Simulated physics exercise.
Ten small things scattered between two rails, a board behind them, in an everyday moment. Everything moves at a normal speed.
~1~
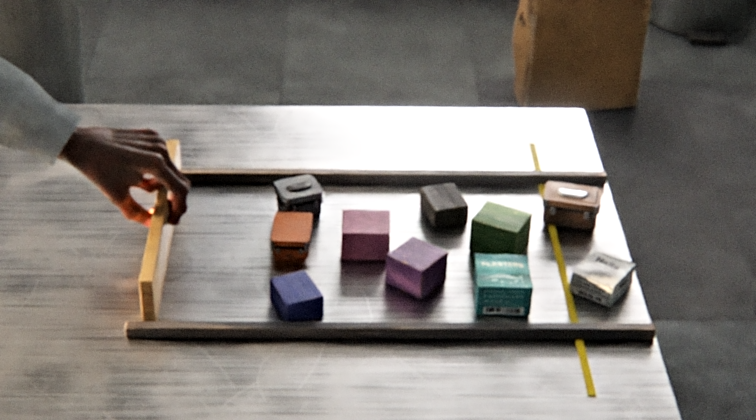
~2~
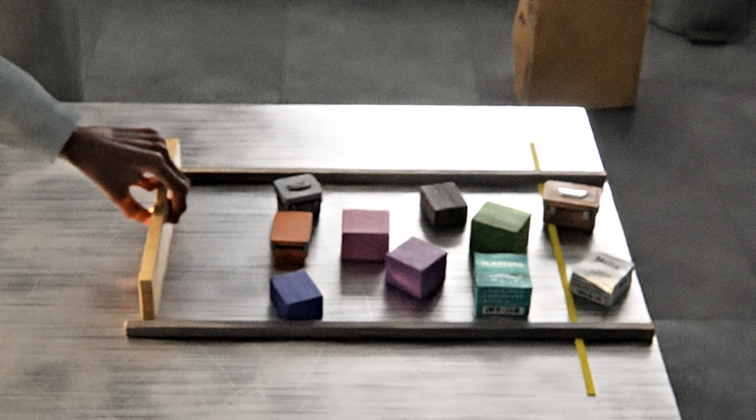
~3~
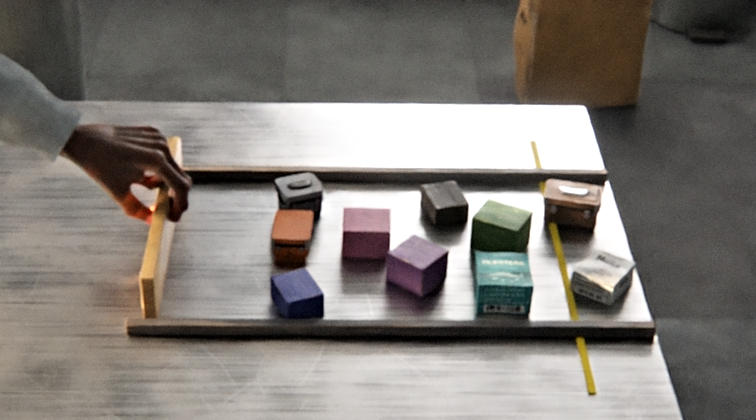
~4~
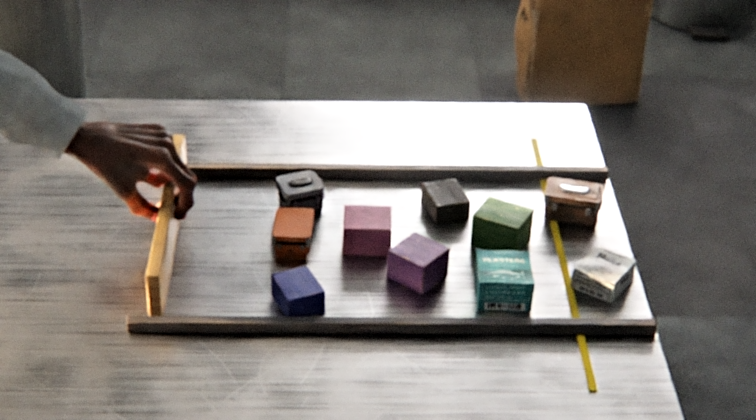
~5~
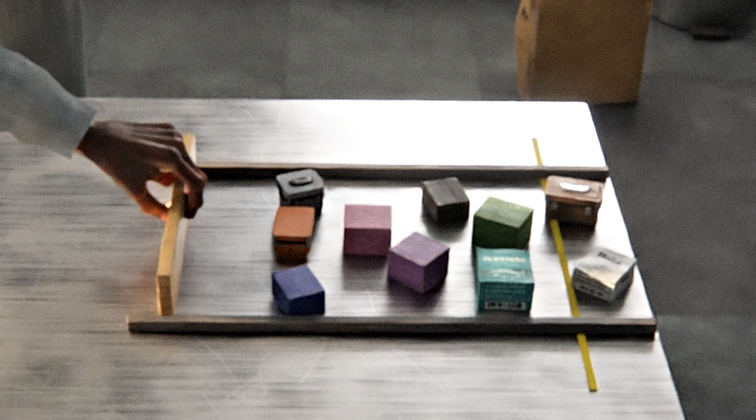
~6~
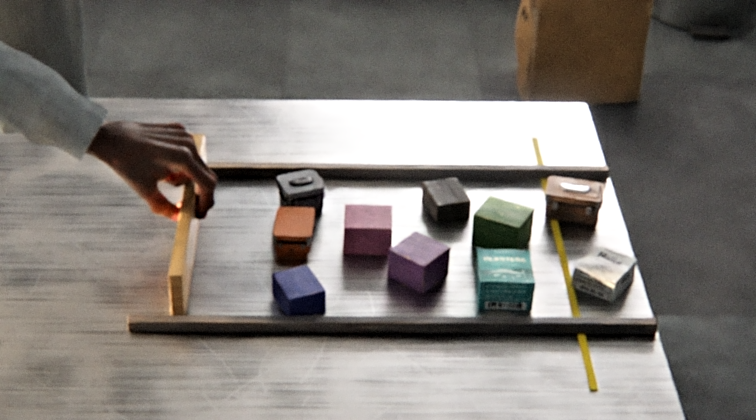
A hand in a pale sleeve holds an upright wooden board at the left of a brushed metal table, seen from above at an angle. Between two rails sit ten small objects, with grey, orange and blue at left, pink, purple and black mid-table, and green, teal, brown and white near a yellow tape line at right. The hand first stays nearly still, then slides the board slightly rightward, touching nothing, while the objects stay put and the view barely shifts.
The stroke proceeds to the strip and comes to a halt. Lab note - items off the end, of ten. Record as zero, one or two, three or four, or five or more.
Three to four tumble.
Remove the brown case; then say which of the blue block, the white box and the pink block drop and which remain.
Blue block: Still there. White box: Over the edge. Pink block: Still there.
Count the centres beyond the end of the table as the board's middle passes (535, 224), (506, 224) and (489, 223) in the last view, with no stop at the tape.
Counts by place: 3 / 0 / 0.
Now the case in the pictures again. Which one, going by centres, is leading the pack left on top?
The answer is the turquoise box.
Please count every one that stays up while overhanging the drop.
In total, 3 of them.
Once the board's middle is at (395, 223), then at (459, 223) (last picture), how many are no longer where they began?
Counts: 7 and 8.
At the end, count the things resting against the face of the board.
Count: 4.
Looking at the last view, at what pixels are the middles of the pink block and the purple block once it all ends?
(621, 232) and (589, 257), approximately.
Soon after, none off yet; white box at rest near (605, 272); brown case at rest near (574, 201); green block at rest near (503, 227).
Then, none off yet; white box at rest near (605, 272); brown case at rest near (574, 201); green block moved about its own width near (556, 225).
At rest, the number that fall off is three or four; fallen, green block, brown case and white box.
